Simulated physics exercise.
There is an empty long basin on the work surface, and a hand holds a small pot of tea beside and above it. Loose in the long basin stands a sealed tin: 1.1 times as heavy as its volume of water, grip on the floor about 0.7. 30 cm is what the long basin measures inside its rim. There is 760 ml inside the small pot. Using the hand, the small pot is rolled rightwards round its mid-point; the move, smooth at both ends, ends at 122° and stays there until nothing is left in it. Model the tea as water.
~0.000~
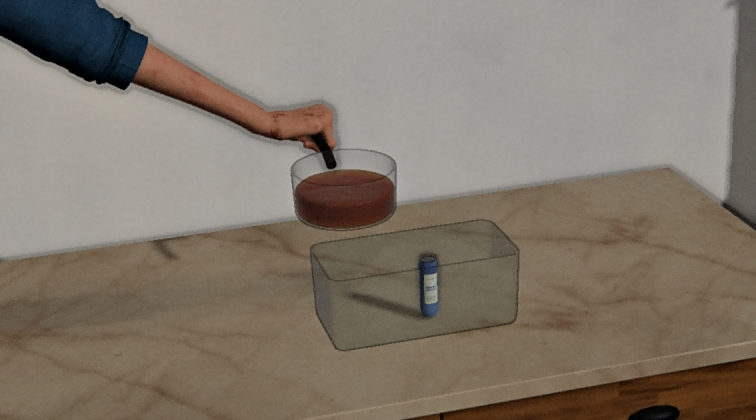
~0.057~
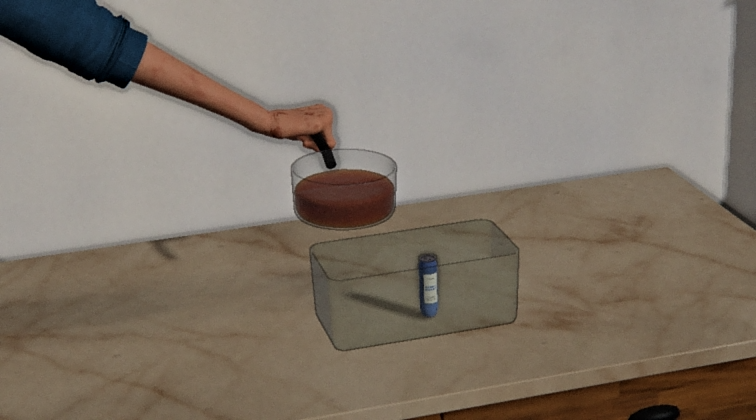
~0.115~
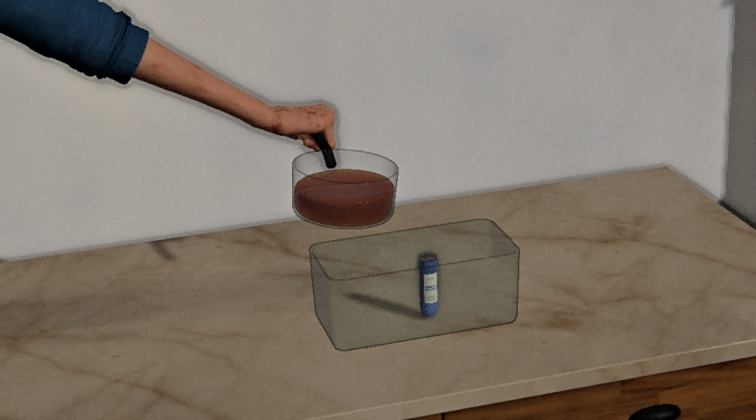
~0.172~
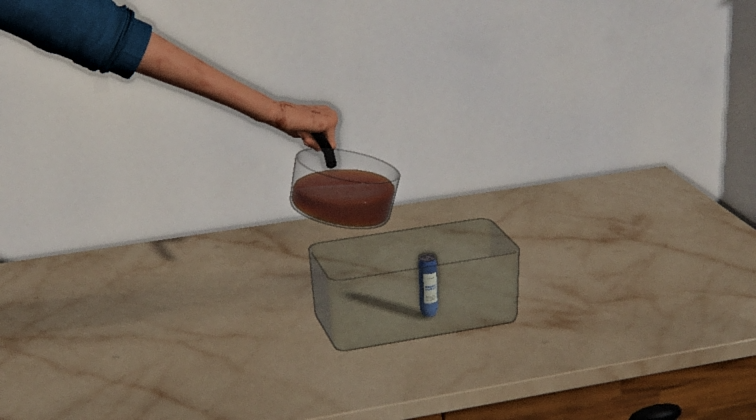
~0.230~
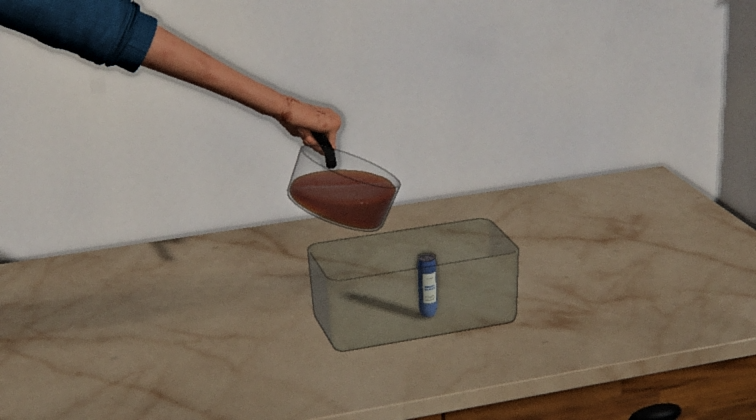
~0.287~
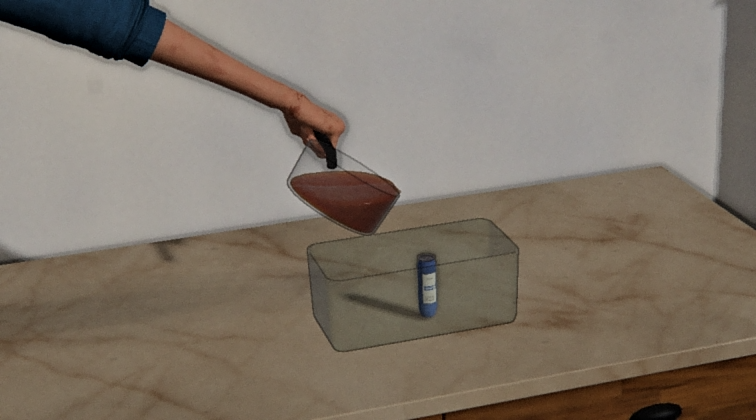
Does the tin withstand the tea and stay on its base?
No, I'd say it will come down.
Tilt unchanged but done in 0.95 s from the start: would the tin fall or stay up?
Then it topples.
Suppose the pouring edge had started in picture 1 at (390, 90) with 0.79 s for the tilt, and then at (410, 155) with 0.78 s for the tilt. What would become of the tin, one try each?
First it keeps standing; then it keeps standing.
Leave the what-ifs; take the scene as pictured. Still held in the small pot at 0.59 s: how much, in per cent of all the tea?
About 20 percent.
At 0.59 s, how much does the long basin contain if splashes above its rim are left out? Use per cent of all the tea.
Around 58 percent.
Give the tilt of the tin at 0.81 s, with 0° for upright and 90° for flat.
Roughly 20°.
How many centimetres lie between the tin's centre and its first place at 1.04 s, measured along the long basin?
The tin has gone some 7 cm.
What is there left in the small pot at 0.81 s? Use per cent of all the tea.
1 in a hundred, give or take.
After 0.59 s the tilt is 103° and 19 per cent is still to pour; the tin stands where it began.
After 0.81 s the tilt is 122° and 1 per cent is still to pour; the tin leans 18°.
After 1.04 s the tilt is 122° and 0 per cent is still to pour; the tin lies on its side.
After 1.29 s the tilt is 122° and 0 per cent is still to pour; the tin lies on its side.
In the end the tin lies on its side.
